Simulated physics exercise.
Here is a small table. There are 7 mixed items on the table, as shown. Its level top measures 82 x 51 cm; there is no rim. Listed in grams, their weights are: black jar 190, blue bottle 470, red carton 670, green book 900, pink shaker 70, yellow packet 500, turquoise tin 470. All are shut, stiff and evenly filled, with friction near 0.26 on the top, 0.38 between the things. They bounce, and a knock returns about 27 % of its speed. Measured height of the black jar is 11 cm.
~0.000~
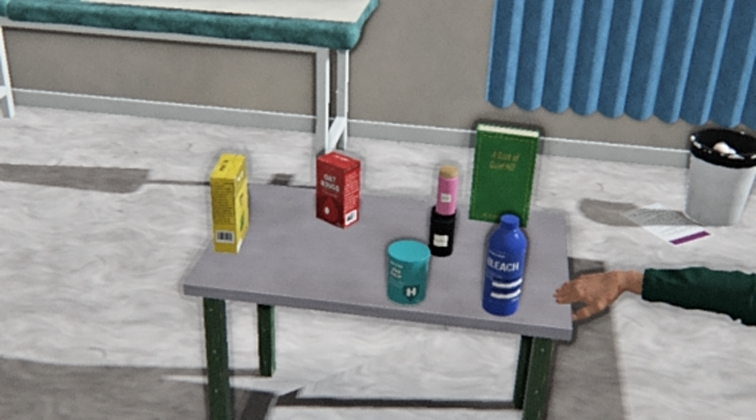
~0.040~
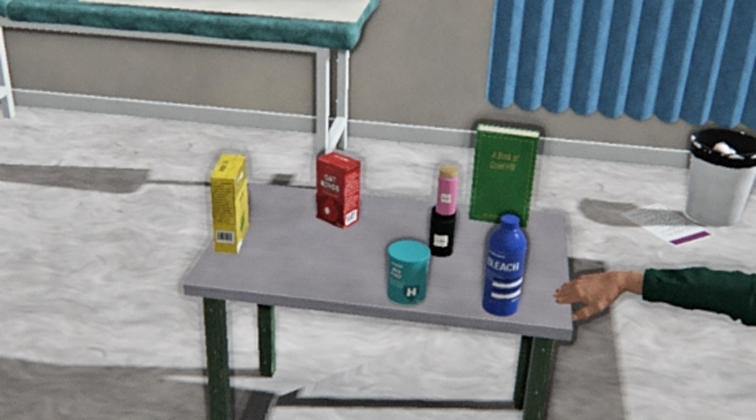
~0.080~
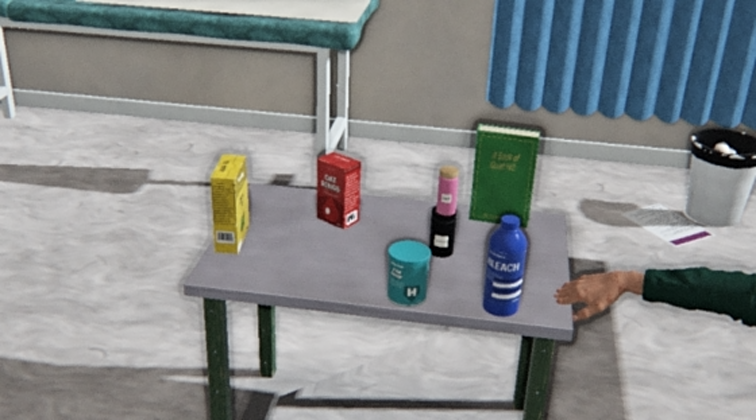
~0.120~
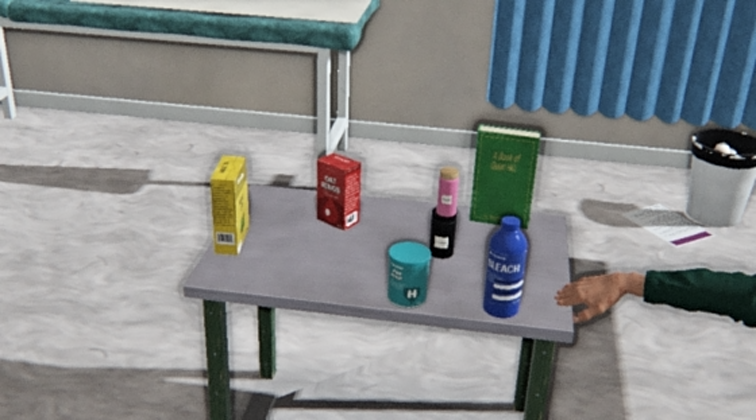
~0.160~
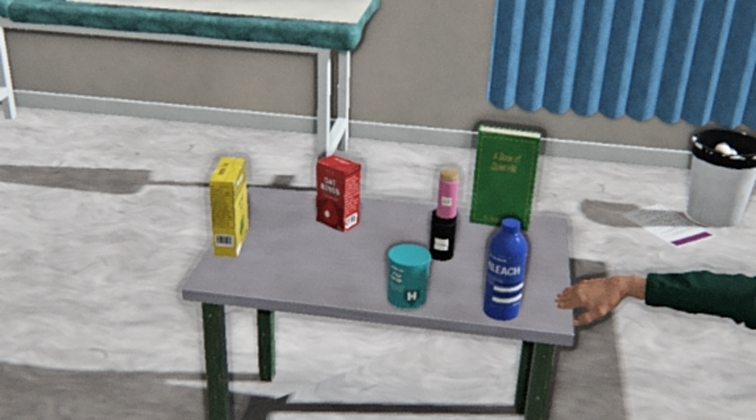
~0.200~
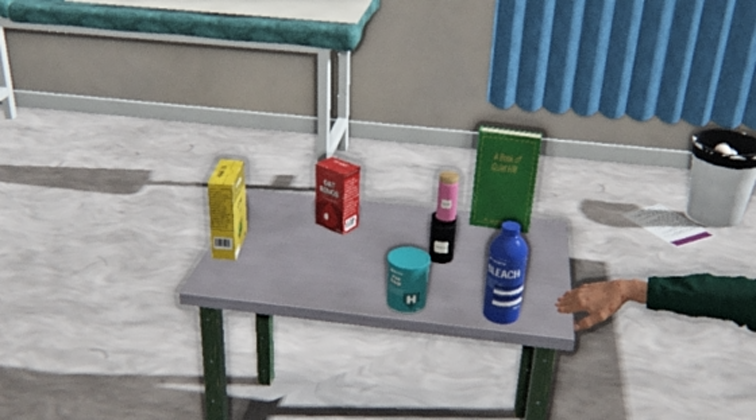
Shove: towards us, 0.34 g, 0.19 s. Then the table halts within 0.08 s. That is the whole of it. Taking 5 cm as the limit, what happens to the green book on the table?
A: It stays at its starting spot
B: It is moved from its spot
Option B: It is moved from its spot.
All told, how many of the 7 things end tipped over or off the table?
That makes 1.
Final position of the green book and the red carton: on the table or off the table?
The green book is not kept in bounds, the red carton is kept in bounds.
After 0.50 s, table along by 8 cm; green book 29° off upright near (506, 186); pink shaker moved 2 cm; blue bottle moved 2 cm.
After 0.90 s, table along by 8 cm; green book now off the table; pink shaker moved 2 cm; black jar moved 2 cm.
In the end (1.2 s), off the table, green book; the other 6 under 5 cm from the start.
